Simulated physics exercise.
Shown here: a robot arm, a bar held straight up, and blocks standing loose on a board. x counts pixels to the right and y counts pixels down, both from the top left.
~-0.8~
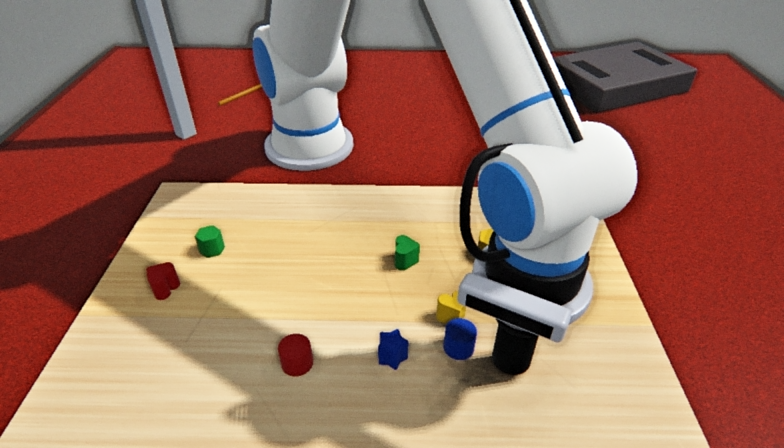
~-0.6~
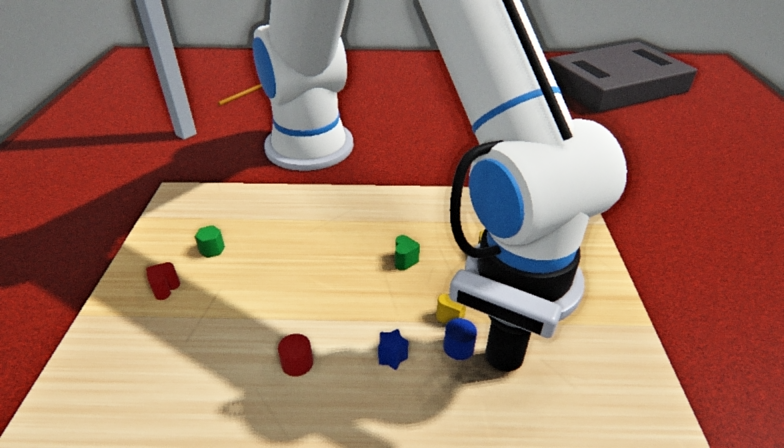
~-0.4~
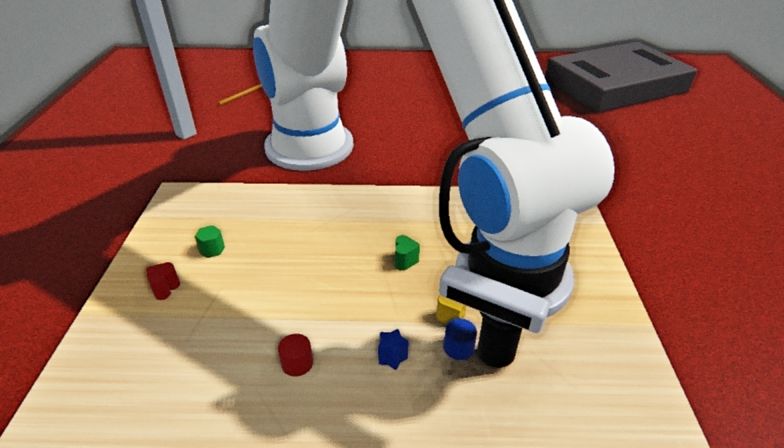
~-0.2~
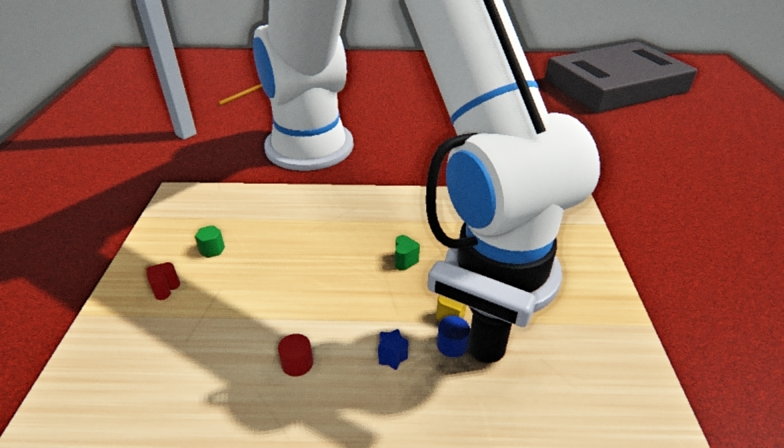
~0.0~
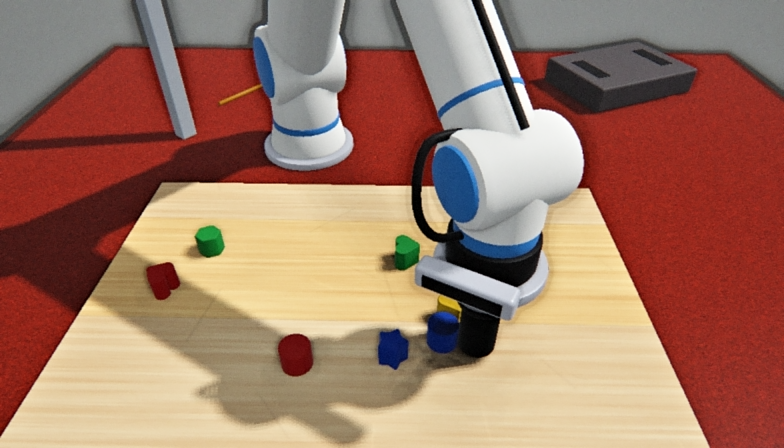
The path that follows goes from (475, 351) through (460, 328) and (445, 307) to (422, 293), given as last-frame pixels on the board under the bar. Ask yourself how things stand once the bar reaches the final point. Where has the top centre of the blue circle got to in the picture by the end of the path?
The middle of the upper face of the blue circle will lie at about (426, 310) in the picture.
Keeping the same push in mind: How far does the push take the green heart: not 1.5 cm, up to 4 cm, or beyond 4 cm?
Answer: Less than 1.5 cm.
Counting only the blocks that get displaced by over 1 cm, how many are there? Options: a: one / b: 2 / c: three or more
b: 2.
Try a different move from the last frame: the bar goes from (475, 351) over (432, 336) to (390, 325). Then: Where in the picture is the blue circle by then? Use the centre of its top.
Its top centre is at about (357, 301).
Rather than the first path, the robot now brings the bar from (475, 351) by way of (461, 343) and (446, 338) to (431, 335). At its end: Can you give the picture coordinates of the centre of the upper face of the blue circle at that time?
The middle of its top is at (399, 312).
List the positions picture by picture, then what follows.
The first frame shows tip of the bar at (511, 359), middles of tops, green heart at (405, 244), blue circle at (461, 330), yellow heart at (454, 299).
The second frame shows bar at (504, 356), nothing pushed.
The third frame shows bar at (496, 352), nothing pushed.
The fourth frame shows bar at (487, 348), blue circle at (454, 327).
The fifth frame shows bar at (476, 343), green heart at (405, 244), blue circle at (444, 323), yellow heart partly hidden.
The first path, step by step. One third of the way, bar at (460, 319); blue circle at (428, 313); yellow heart at (447, 286).
Two thirds of the way, bar at (446, 299); blue circle at (426, 310); yellow heart at (439, 268), turned 30° clockwise.
At the end, bar at (423, 285); green heart unmoved; blue circle at (426, 310); yellow heart at (431, 257), turned 90° clockwise.
